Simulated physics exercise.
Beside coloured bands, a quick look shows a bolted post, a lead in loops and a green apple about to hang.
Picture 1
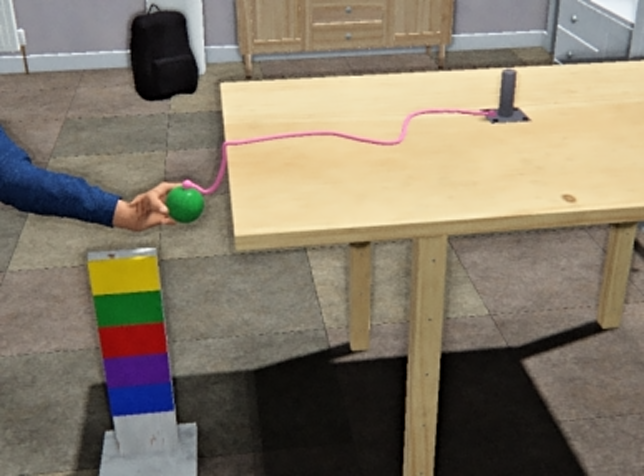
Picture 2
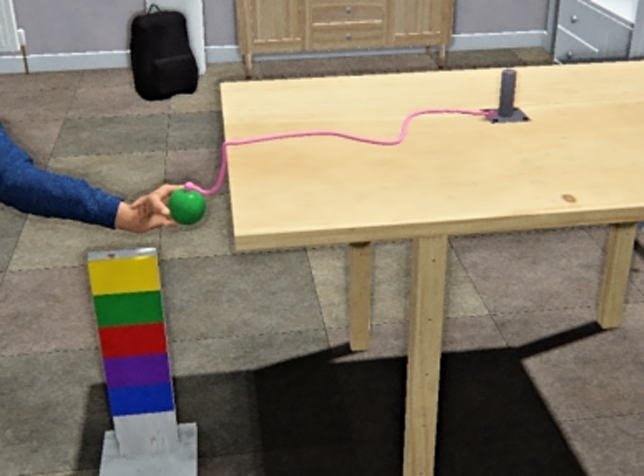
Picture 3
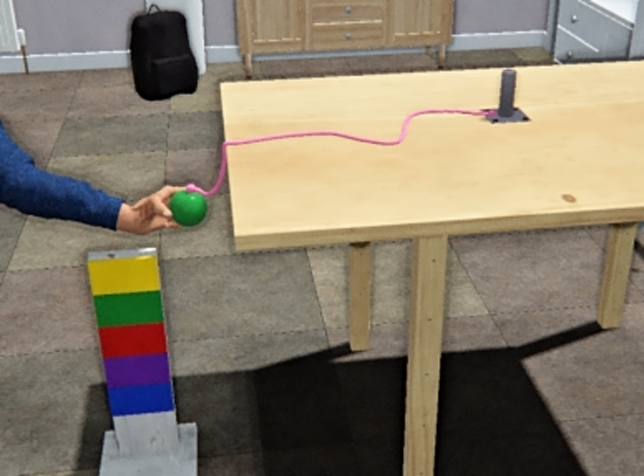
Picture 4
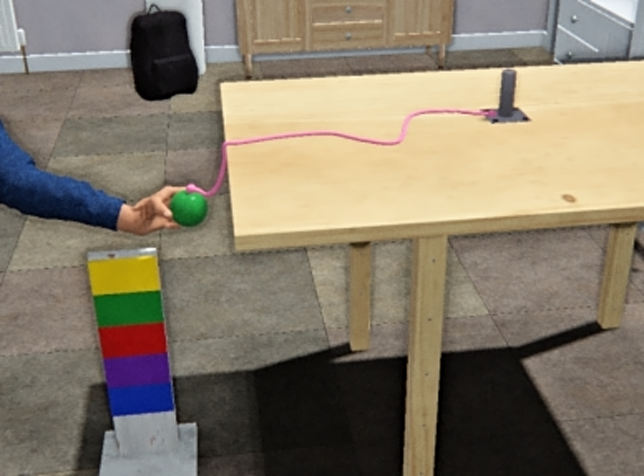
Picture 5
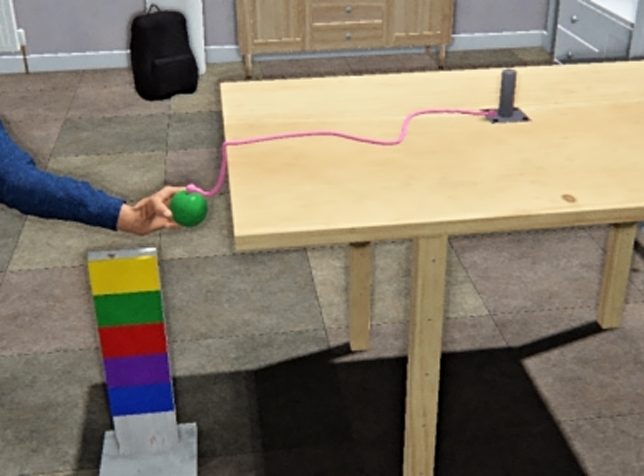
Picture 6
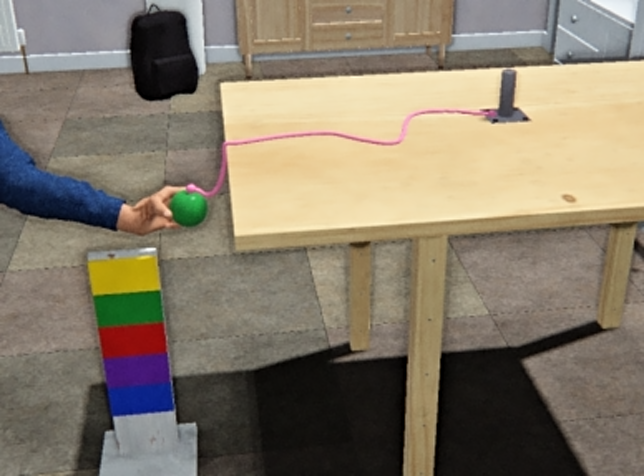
Hand holding a green ball tied to a slack pink cord beside a wooden table, barely moving above a colour-banded post.
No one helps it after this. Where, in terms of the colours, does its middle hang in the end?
The green one.
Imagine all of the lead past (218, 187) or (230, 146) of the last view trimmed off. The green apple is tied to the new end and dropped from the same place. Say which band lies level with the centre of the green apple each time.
One after the other: Yellow; higher than all five.
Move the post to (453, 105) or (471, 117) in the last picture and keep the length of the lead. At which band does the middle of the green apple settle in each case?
Try one - red; try two - red.
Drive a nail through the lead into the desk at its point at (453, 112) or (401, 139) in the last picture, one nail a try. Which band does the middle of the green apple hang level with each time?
Results, in sequence: Green / yellow.
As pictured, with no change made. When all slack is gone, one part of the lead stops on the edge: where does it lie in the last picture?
Close to (293, 136).
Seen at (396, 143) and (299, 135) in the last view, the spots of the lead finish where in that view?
(335, 134) and (233, 146), roughly.
Early on, apple near (230, 283); level with green.
Midway, apple near (232, 294); level with green.
Finally, apple near (232, 296); level with green. The green one.
